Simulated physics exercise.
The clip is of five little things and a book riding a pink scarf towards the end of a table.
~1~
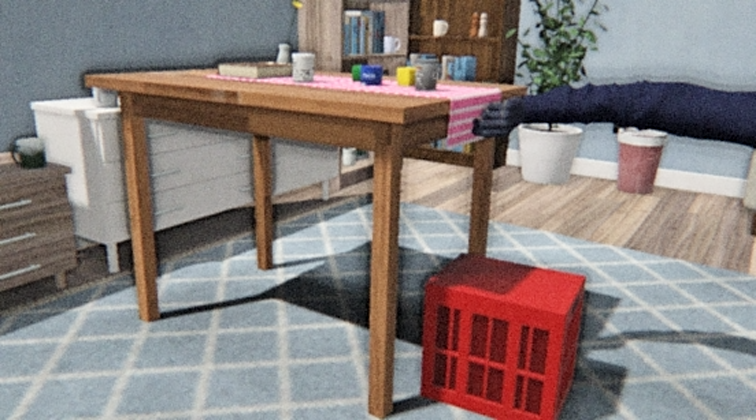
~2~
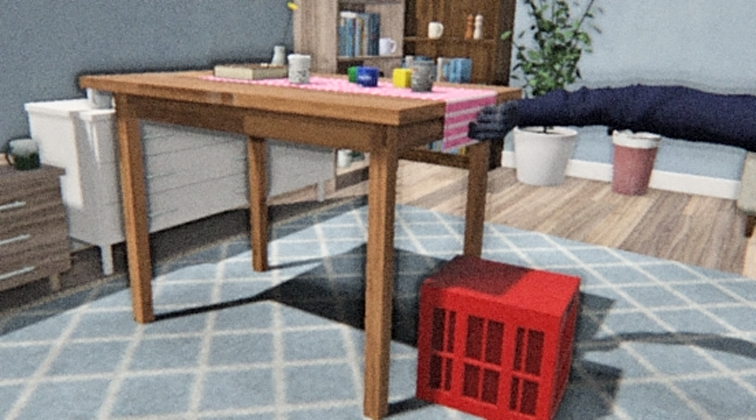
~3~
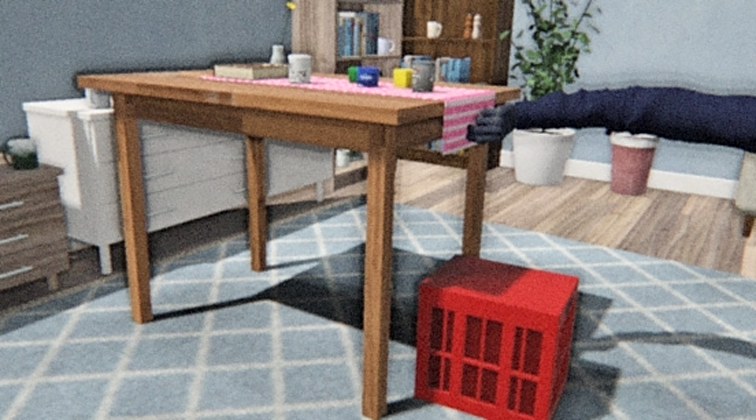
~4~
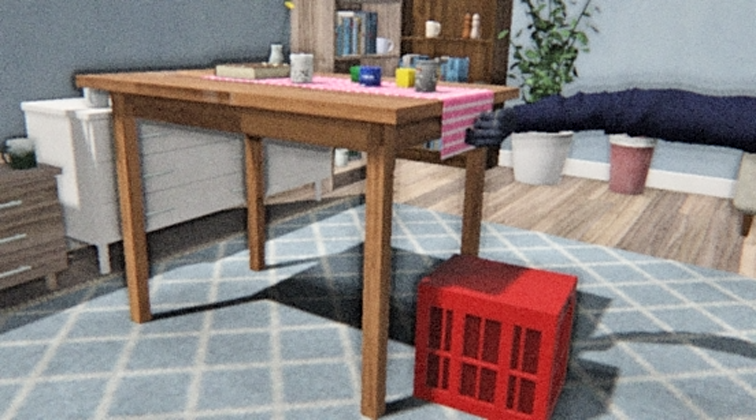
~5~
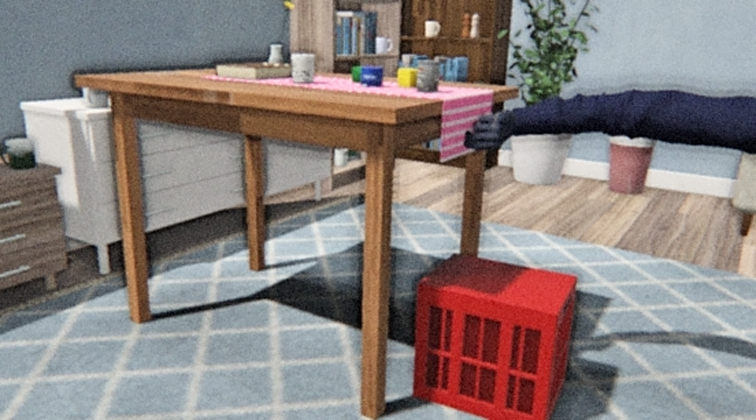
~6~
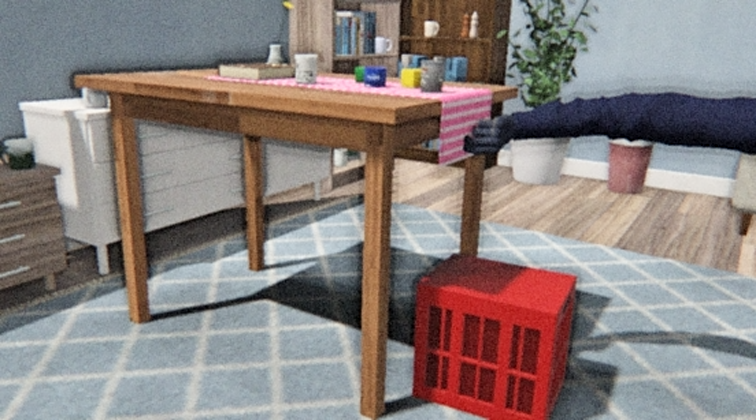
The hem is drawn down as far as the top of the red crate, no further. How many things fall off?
Over the edge go three.
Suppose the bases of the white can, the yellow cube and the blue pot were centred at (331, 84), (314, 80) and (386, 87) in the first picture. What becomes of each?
The white can keeps its place on top; the yellow cube holds on; the blue pot goes over.
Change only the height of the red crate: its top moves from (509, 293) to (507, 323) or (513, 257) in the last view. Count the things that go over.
Then 4 and 2.
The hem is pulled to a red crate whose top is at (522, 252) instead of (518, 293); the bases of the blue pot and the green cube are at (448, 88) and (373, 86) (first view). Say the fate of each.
The blue pot tumbles off; the green cube does not fall.
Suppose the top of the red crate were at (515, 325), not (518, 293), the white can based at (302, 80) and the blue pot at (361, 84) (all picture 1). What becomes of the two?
The white can holds on; the blue pot comes down.
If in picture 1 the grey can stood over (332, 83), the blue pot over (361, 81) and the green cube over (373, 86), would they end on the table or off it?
The grey can survives, the blue pot survives, the green cube falls.
Soon after, hem near (462, 243); grey can and yellow cube gone.
Then, hem on the crate; grey can, yellow cube and blue pot gone.
At rest, hem on the crate; grey can, yellow cube and blue pot gone. The table loses three.
